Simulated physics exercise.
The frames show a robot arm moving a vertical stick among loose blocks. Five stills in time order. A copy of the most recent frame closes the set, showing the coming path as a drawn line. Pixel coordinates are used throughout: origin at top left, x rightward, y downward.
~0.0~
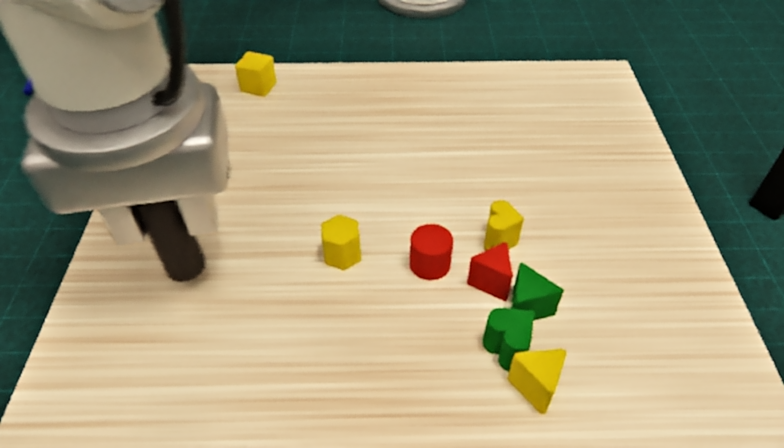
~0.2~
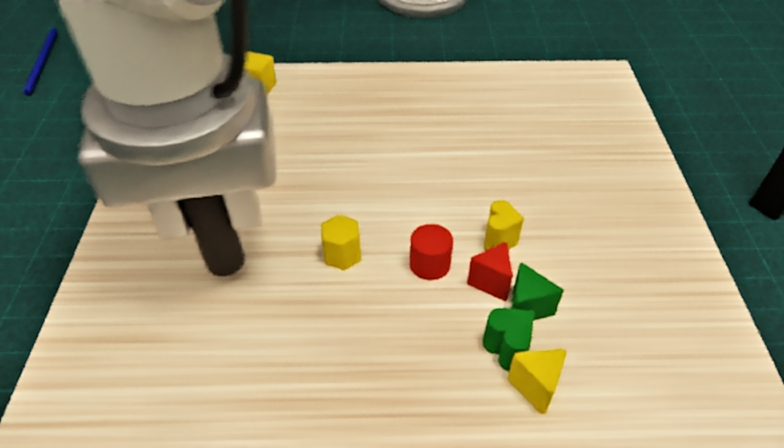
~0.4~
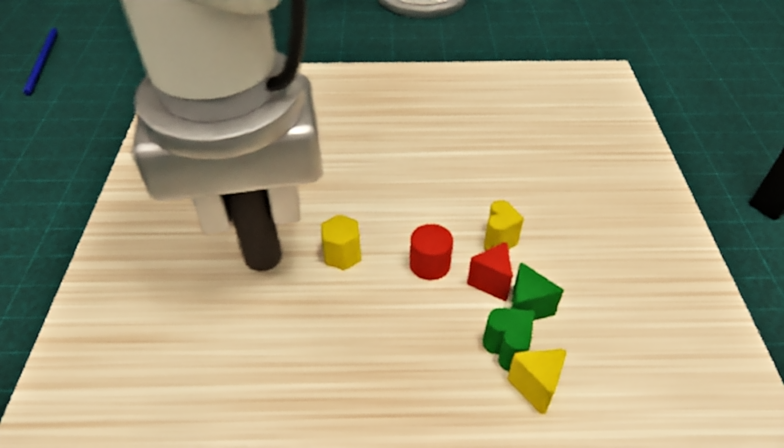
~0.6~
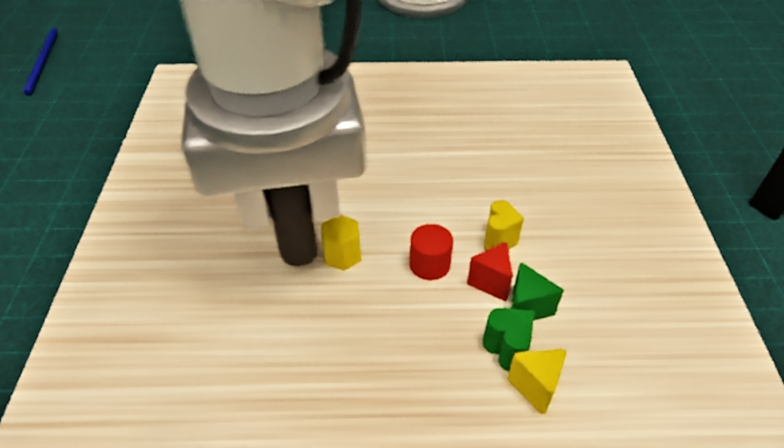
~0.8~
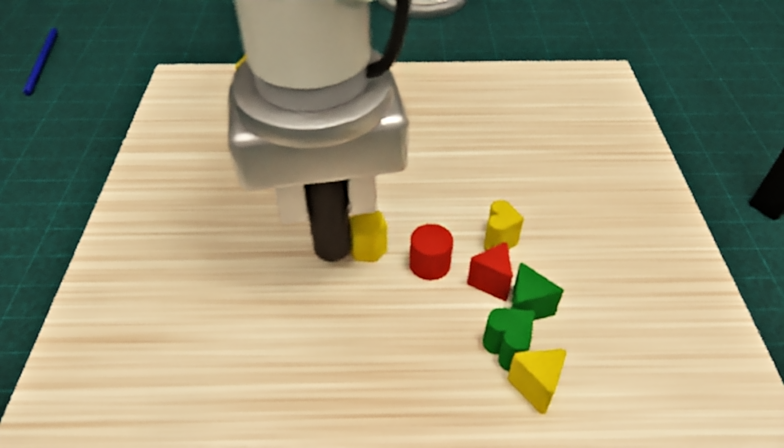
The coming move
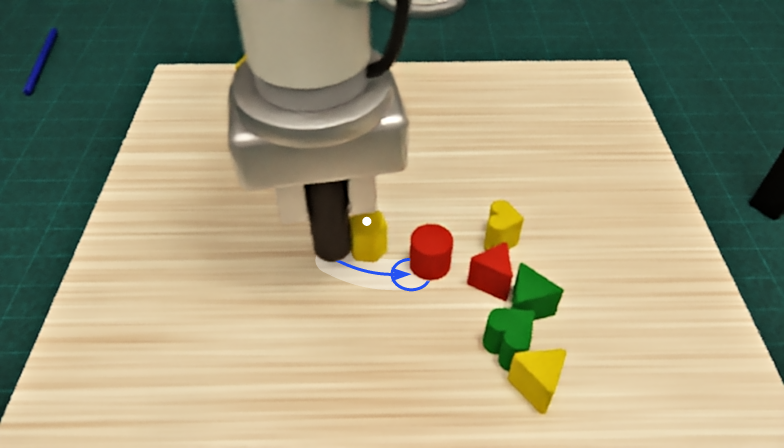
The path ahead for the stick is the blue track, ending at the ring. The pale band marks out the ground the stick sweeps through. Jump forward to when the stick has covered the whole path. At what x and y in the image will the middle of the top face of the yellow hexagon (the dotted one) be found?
It sits at (391, 219).
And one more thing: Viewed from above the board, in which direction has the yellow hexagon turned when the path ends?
Answer: Against the clock.
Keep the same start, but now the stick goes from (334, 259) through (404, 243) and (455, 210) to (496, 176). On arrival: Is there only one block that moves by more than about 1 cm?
In short: Yes.
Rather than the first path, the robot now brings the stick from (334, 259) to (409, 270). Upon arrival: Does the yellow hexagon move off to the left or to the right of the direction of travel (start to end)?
Sideways shift: Left.
Path on the board, from (334, 259) by way of (357, 269) and (384, 274) to (411, 274); the dot is on the yellow hexagon.
The first path, step by step. Halfway along, stick at (372, 261); yellow hexagon at (388, 220), turned 50° anticlockwise.
At the end, stick at (411, 263); yellow hexagon at (391, 219), turned 60° anticlockwise; red cylinder at (449, 235); red three-sided block in place.
